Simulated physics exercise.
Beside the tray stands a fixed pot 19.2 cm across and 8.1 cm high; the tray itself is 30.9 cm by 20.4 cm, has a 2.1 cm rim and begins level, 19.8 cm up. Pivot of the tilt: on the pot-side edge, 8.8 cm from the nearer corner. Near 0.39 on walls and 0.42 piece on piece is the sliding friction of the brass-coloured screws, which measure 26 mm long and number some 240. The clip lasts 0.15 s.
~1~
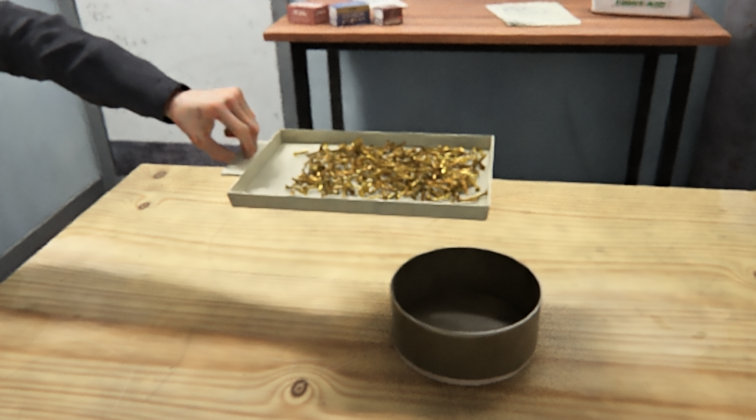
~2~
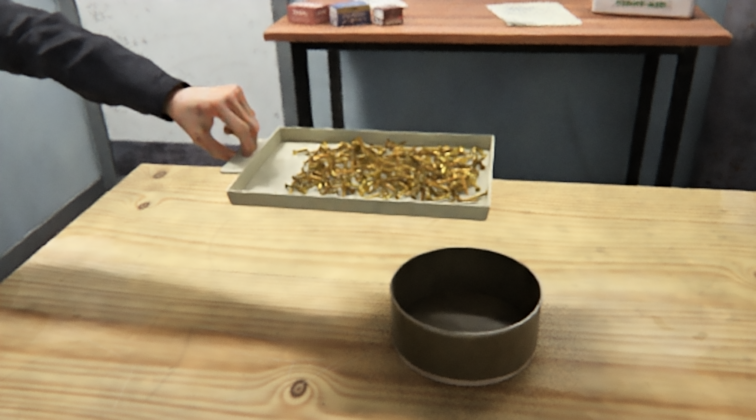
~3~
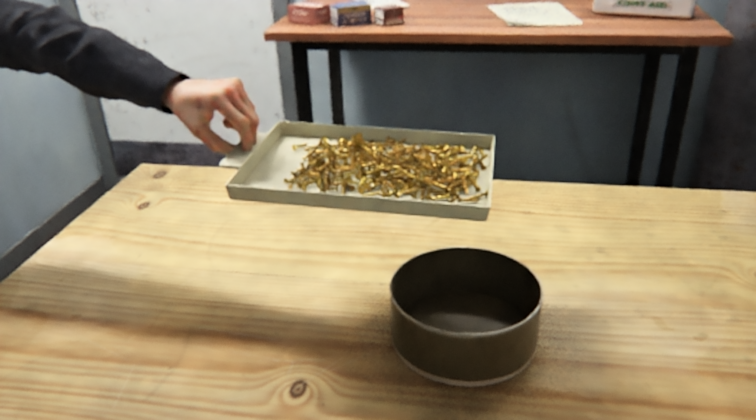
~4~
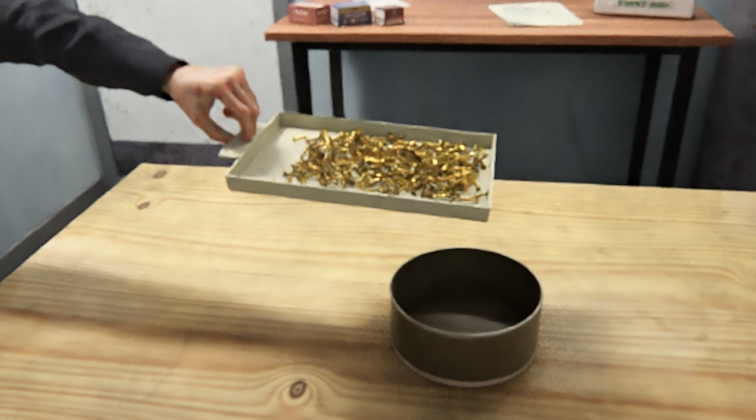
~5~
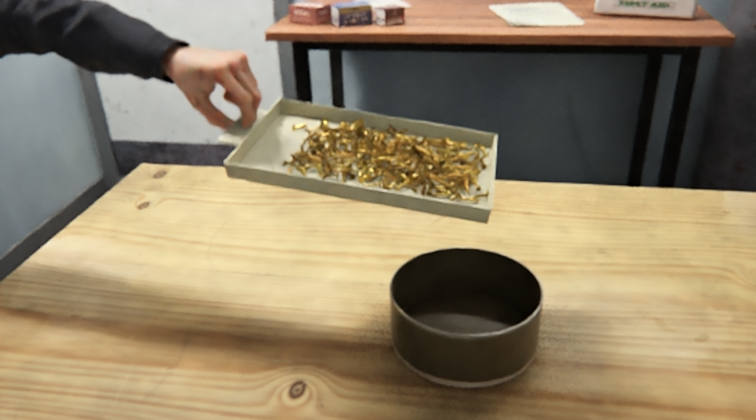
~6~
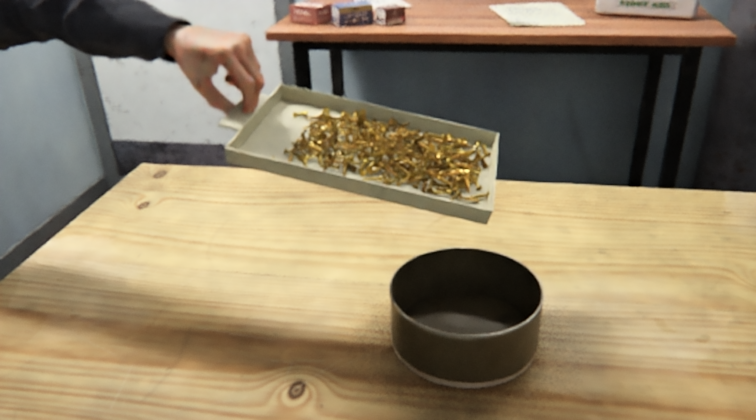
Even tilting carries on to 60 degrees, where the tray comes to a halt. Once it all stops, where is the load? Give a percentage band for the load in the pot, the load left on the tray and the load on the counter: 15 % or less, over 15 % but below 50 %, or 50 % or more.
Pot: In between; left on the tray: In between; counter: In between.
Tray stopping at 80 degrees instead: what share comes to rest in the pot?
In that case some 35 per cent.
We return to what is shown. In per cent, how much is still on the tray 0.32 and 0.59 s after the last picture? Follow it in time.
First 100, then 50.
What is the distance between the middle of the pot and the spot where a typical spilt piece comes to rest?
That comes to near 18 cm.
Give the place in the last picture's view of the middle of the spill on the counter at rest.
Spill centre at rest: About (586, 335).
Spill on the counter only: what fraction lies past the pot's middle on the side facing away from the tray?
Around 100 per cent, give or take.
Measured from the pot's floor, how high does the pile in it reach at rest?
Height: Approx. 2.0 cm.
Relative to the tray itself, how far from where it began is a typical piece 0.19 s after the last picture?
It has moved some 1 cm from its start.
Then, 0.19 s after the last picture, tilt 37 degrees; the tray holds 100 %, the pot 0 %.
Then, 0.32 s after the last picture, tilt 53 degrees; the tray holds 100 %, the pot 0 %.
Then, 0.59 s after the last picture, tilt 60 degrees; the tray holds 50 %, the pot 5 %.
In the end, pot 30 %, tray 35 %, counter 40 %.
